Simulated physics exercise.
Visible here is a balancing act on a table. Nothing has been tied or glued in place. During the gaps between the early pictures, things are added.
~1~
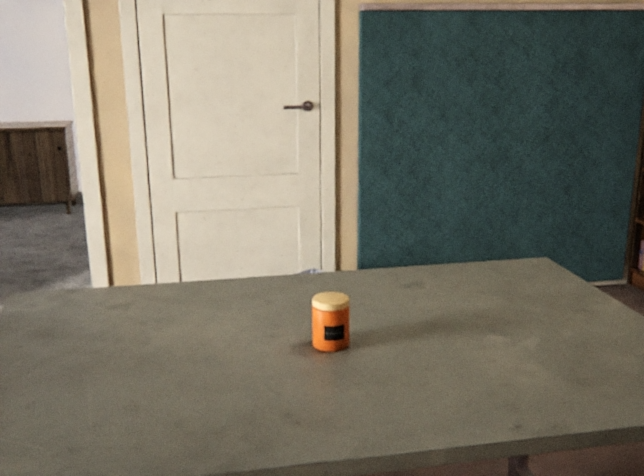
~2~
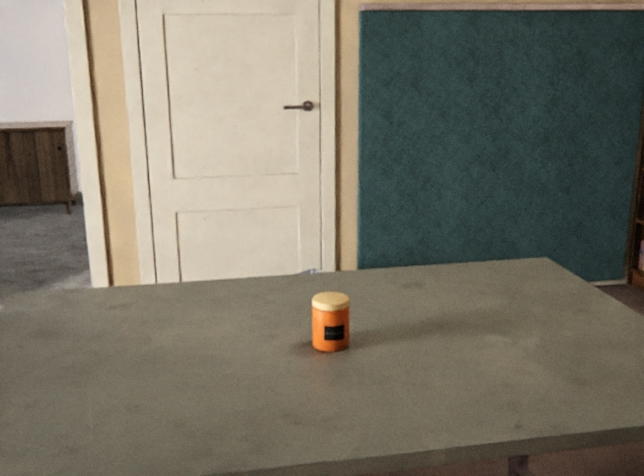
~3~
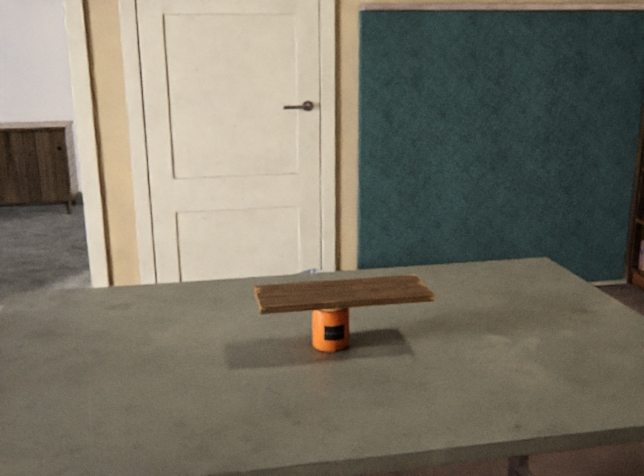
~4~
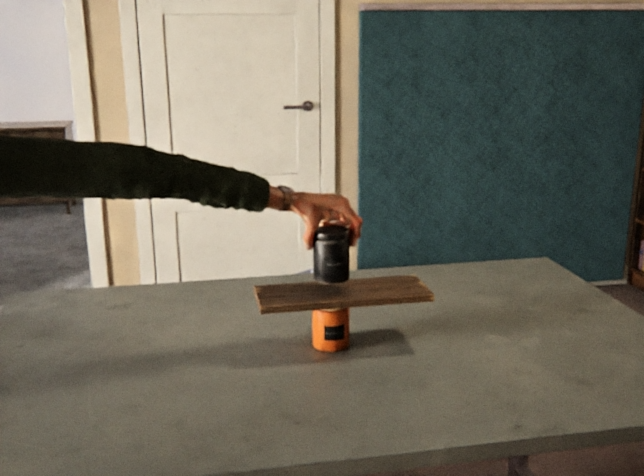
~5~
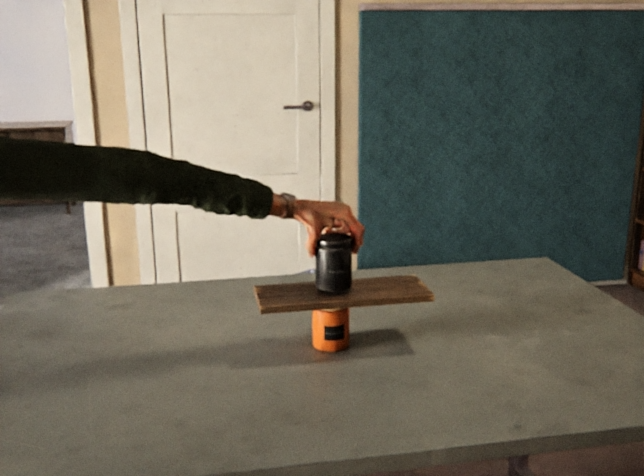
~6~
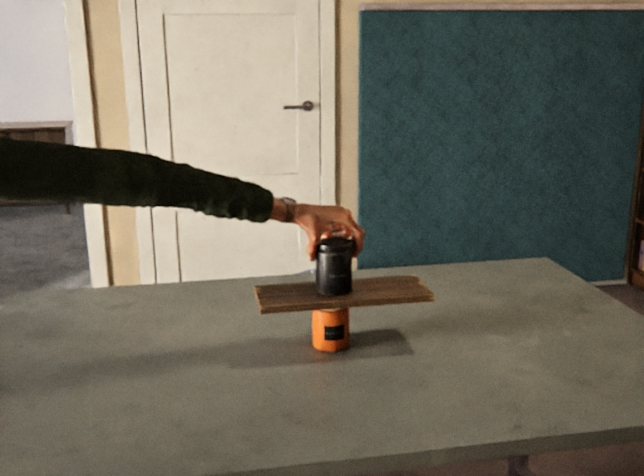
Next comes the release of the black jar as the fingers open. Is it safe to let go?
Yes.
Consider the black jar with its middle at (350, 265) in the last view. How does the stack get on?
After that, it remains intact.
Then, 0.20 s past the last view, nothing moves.
Then, 0.50 s past the last view, black jar resting near (334, 266).
Finally, all 3 still in place. Final places as the last picture's camera would see them, black jar near (334, 266). The stack keeps its balance.
